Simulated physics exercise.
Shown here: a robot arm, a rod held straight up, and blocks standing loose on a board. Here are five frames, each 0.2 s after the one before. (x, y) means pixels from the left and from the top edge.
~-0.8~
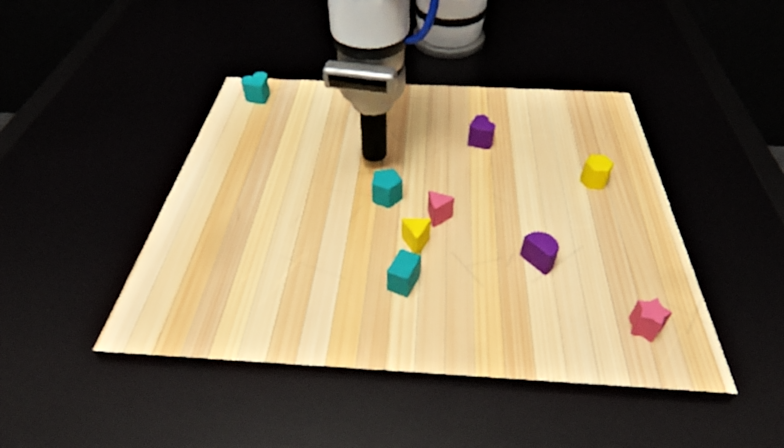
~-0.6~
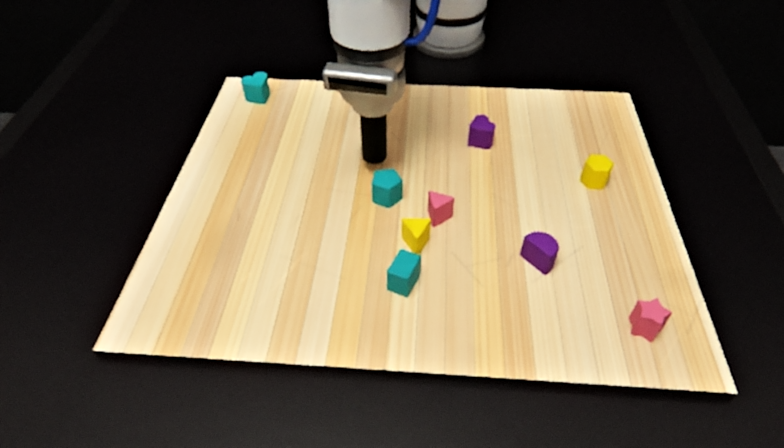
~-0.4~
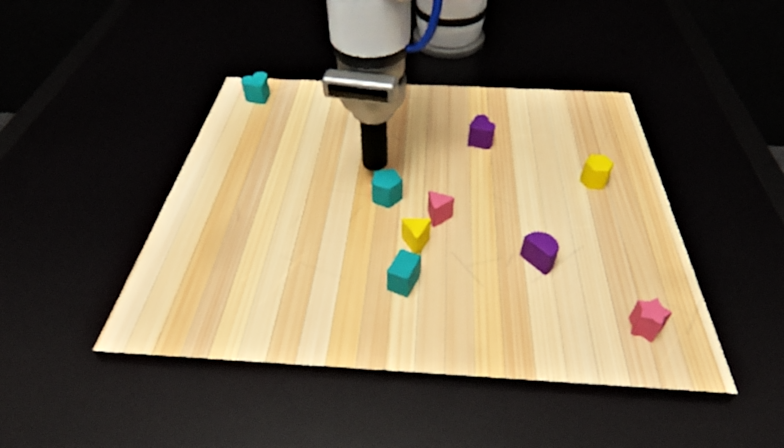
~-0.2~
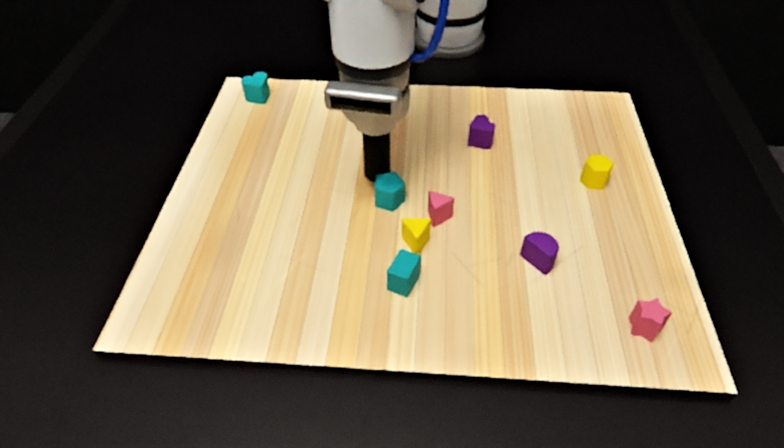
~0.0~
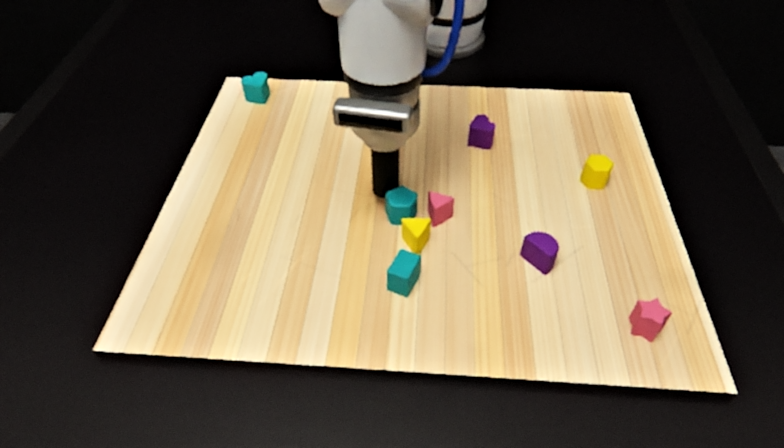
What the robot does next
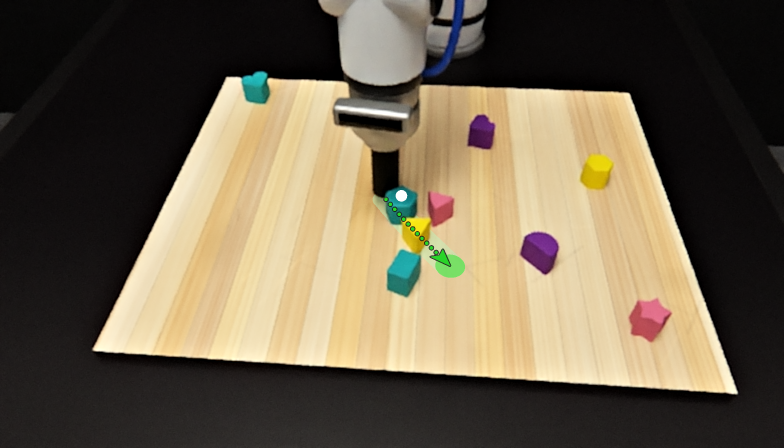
A robot arm holding a black rod upright moved slightly toward the viewer over a wooden board of scattered colorful blocks, then nudged a turquoise pentagon a short way forward and to the right.
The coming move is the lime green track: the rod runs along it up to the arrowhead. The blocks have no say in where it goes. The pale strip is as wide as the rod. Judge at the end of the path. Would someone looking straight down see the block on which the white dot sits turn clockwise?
Yes, that is how it ends up.
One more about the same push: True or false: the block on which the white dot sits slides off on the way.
Verdict: False.
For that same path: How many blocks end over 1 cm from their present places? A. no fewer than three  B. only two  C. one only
Choice B: Only two.
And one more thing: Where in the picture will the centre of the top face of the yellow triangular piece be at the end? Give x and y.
So, by the moment the path ends, you'll find the top centre of the yellow triangular piece at (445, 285).
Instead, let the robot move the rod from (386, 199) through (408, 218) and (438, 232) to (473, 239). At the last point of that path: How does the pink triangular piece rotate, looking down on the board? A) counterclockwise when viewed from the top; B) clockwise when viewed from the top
A - counterclockwise when viewed from the top.
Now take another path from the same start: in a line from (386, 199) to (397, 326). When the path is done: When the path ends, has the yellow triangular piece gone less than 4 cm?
The answer is yes.
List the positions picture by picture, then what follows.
The first picture shows tip of the rod (375, 154), middles of tops, turquoise pentagon (386, 178), yellow triangular piece (417, 225), pink triangular piece (439, 198).
The second picture shows rod (375, 156), nothing pushed.
The third picture shows rod (375, 163), nothing pushed.
The fourth picture shows rod (377, 174), turquoise pentagon (389, 181).
The fifth picture shows rod (386, 189), turquoise pentagon (401, 196), yellow triangular piece (417, 225), pink triangular piece (439, 198).
The line goes from (386, 199) directly to (450, 266); the dot is on the turquoise pentagon.
What follows on the original path. One third of the way, rod (405, 211); turquoise pentagon (422, 218); yellow triangular piece (424, 236).
Two thirds of the way, rod (427, 233); turquoise pentagon (443, 244), turned 15° clockwise; yellow triangular piece (438, 263), turned 15° clockwise.
At the end, rod (451, 256); turquoise pentagon (464, 271), turned 35° clockwise; yellow triangular piece (445, 285), turned 35° clockwise; pink triangular piece unmoved.
